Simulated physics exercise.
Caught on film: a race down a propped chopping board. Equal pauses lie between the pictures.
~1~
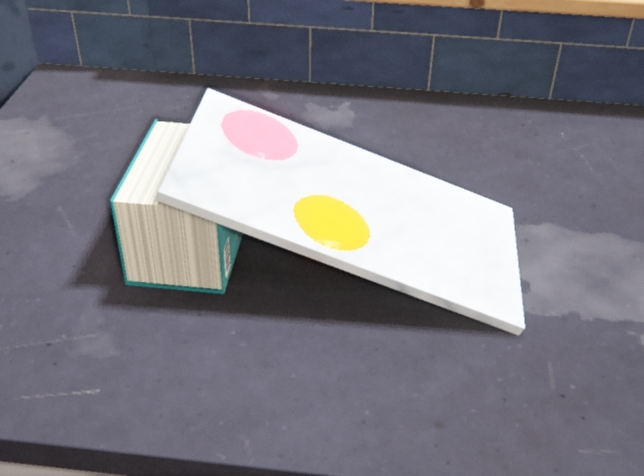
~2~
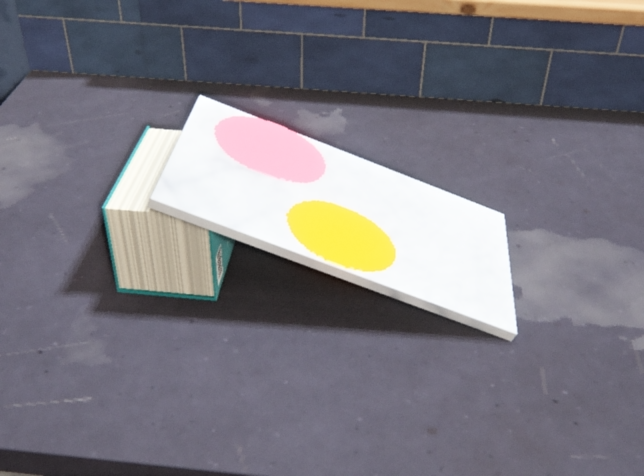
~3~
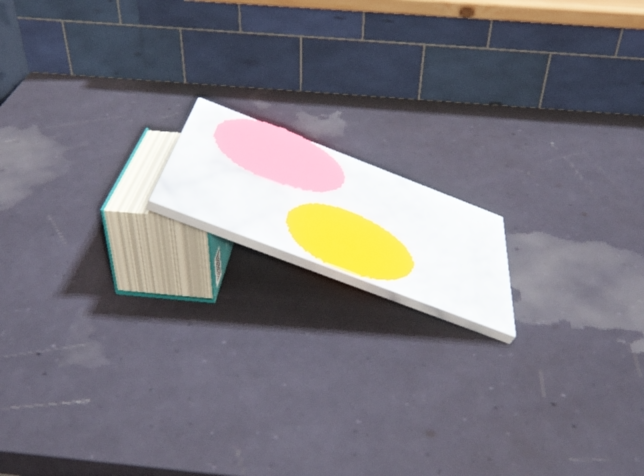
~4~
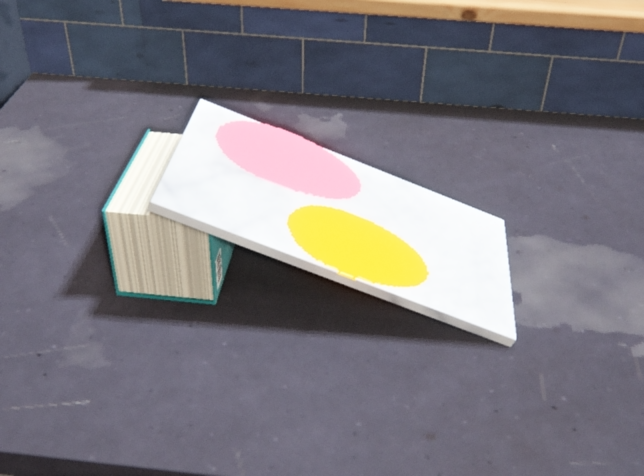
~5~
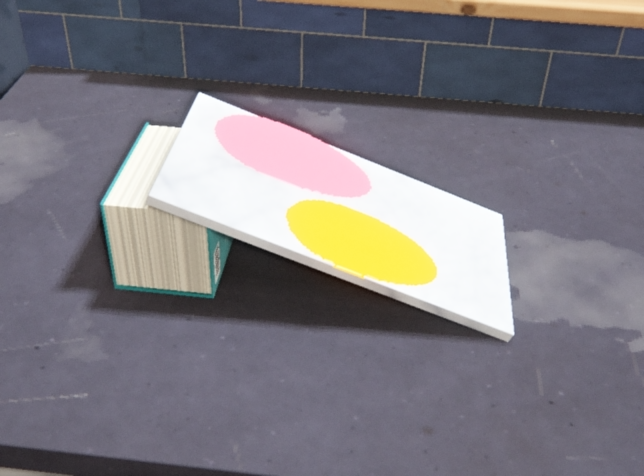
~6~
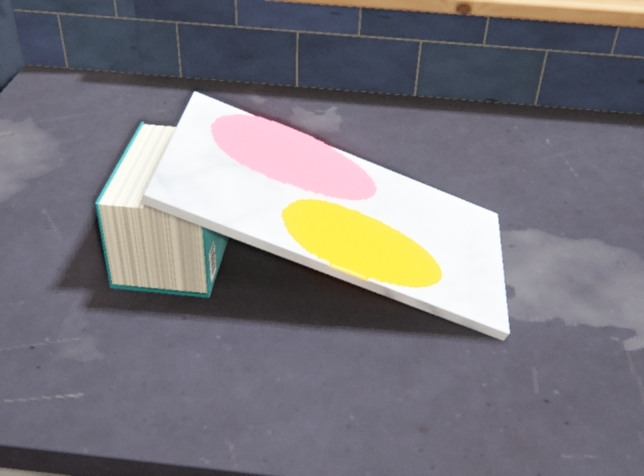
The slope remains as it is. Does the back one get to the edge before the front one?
No.
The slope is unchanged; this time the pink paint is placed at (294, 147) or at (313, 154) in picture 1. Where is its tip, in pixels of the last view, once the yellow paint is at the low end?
Tip, last view - start 1: (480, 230), start 2: (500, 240).
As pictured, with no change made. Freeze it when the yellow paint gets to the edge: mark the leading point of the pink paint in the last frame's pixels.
About (439, 214) in pixels.
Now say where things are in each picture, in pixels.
Tip of the yellow paint half way down; tip of the pink paint (291, 145) a quarter of the way down, in the first picture.
Tip of the yellow paint (386, 251) three quarters of the way down; tip of the pink paint half way down, in the second picture.
Tip of the yellow paint three quarters of the way down; tip of the pink paint (338, 176) half way down, in the third picture.
Tip of the yellow paint (418, 267) three quarters of the way down; tip of the pink paint half way down, in the fourth picture.
Tip of the yellow paint three quarters of the way down; tip of the pink paint (364, 183) half way down, in the fifth picture.
Tip of the yellow paint (435, 270) three quarters of the way down; tip of the pink paint half way down, in the sixth picture.
Soon after, the yellow paint is close to the edge; the pink paint is three quarters of the way down.
In the end, the yellow paint is at the low edge; the pink paint is three quarters of the way down.
